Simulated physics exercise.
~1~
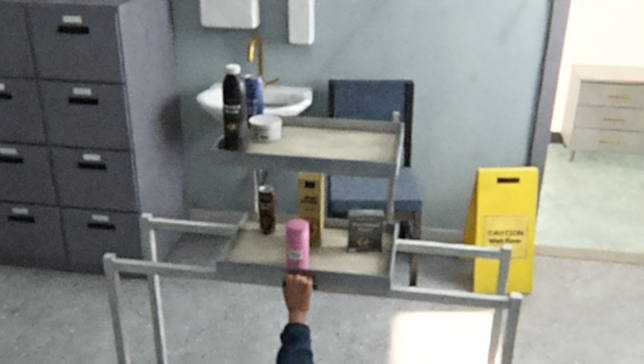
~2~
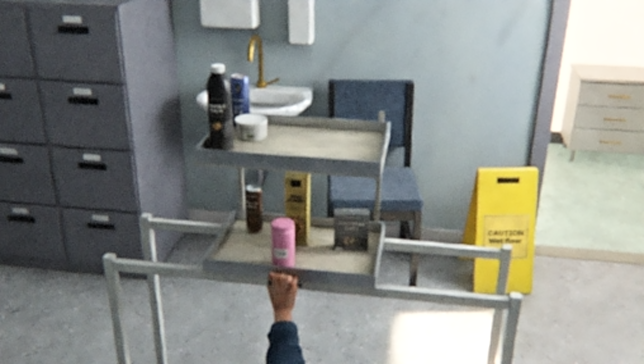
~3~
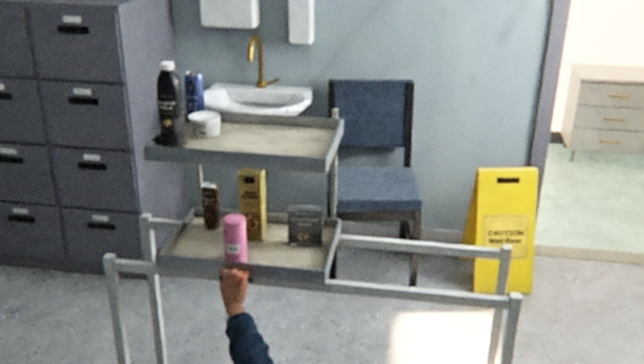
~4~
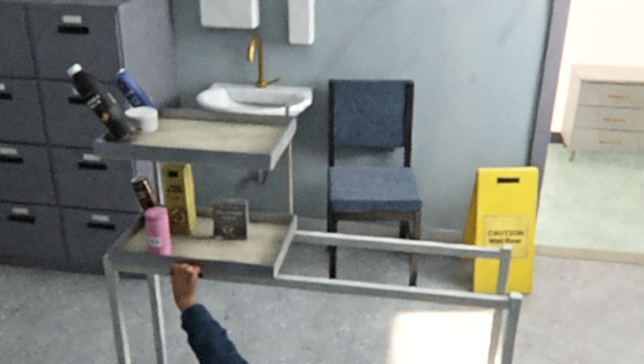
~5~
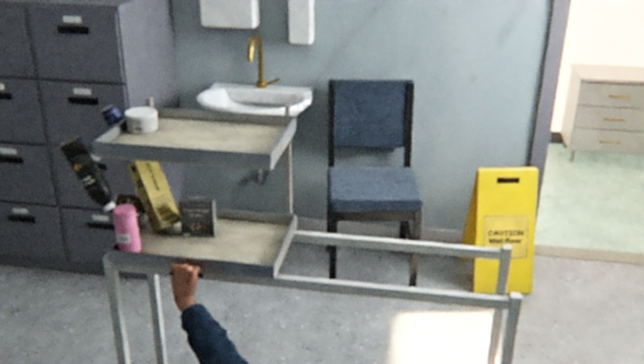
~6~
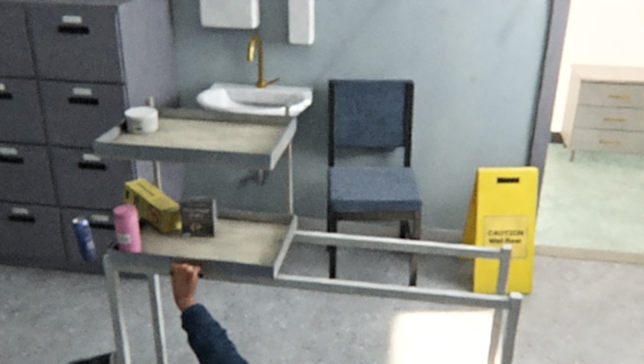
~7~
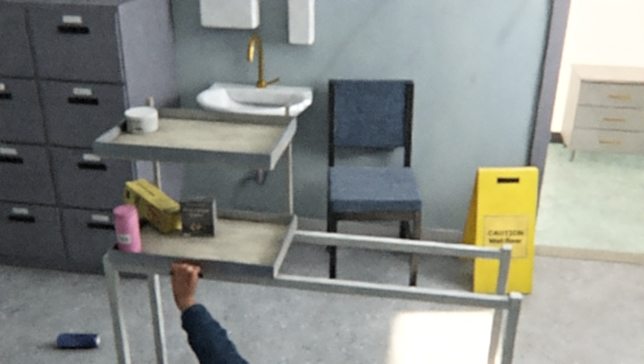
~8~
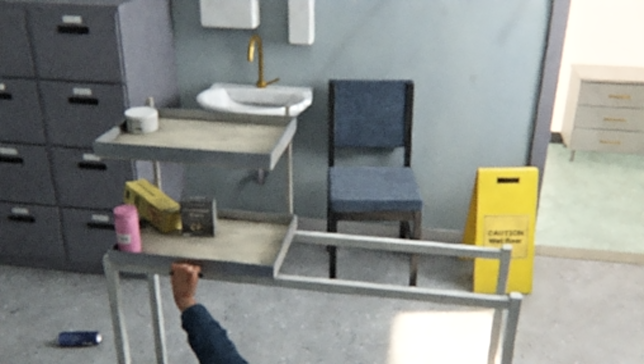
A hand slides a tray left until it stops, and bottles and cans topple off.
